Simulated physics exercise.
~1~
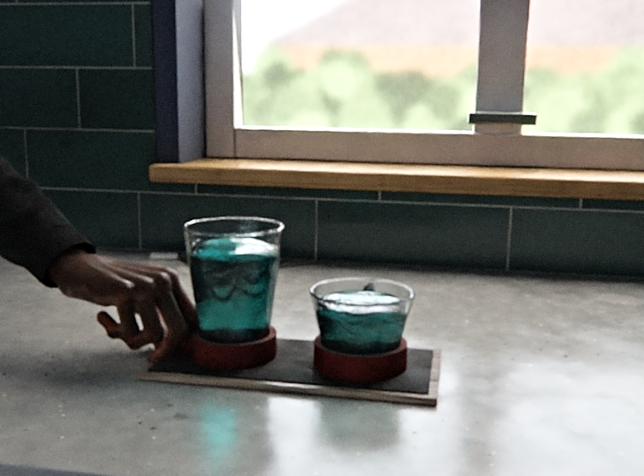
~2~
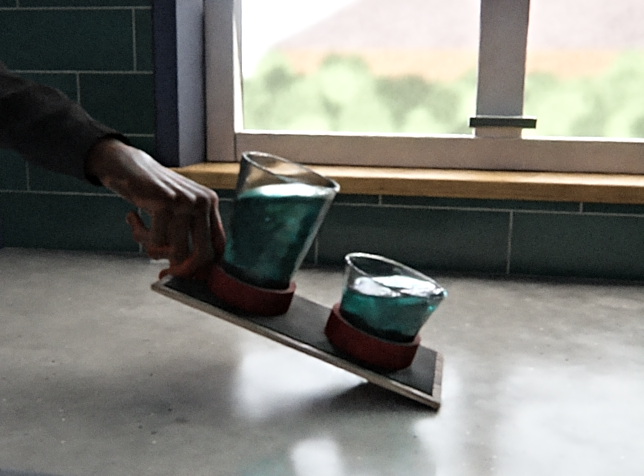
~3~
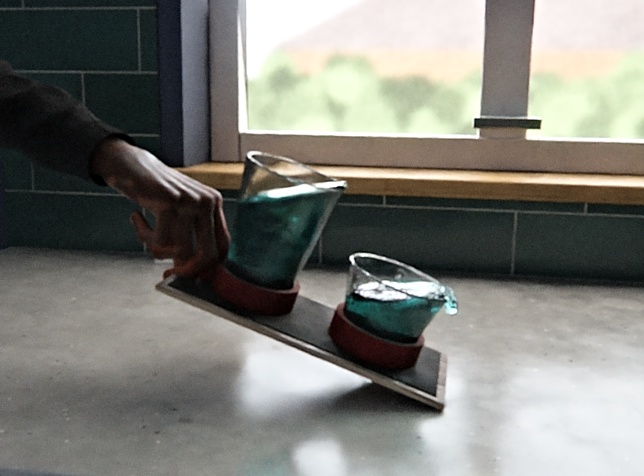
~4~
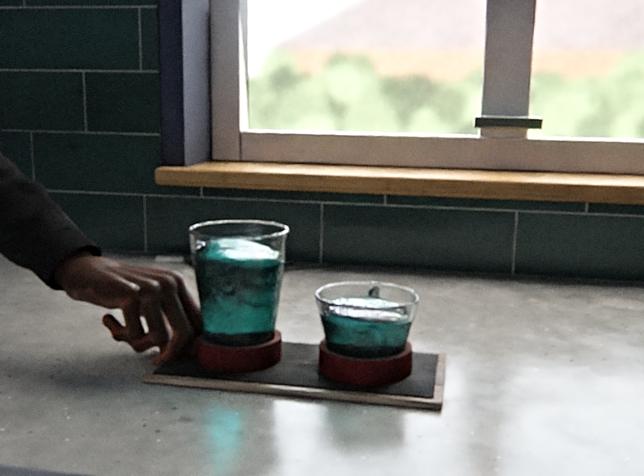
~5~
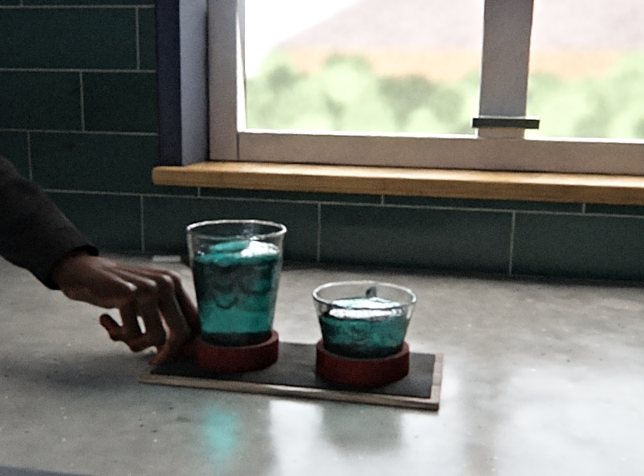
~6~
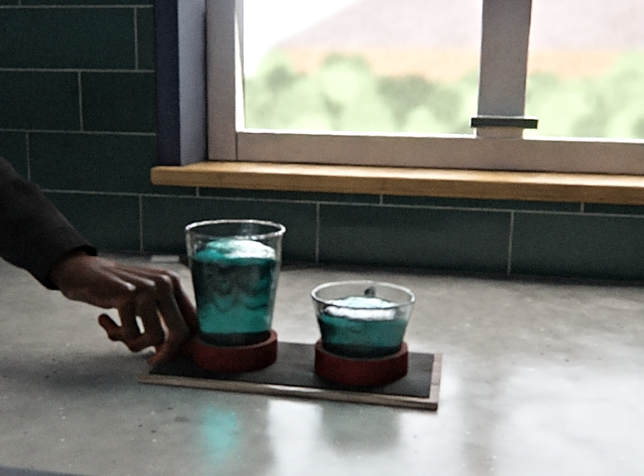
The footage shows a hand lifting the left end of a dark tray holding a tall glass and a shorter glass cup of teal liquid, tilting both rightward until liquid slops over the cup's right rim, then lowering the tray flat, both vessels still upright in their red holders.
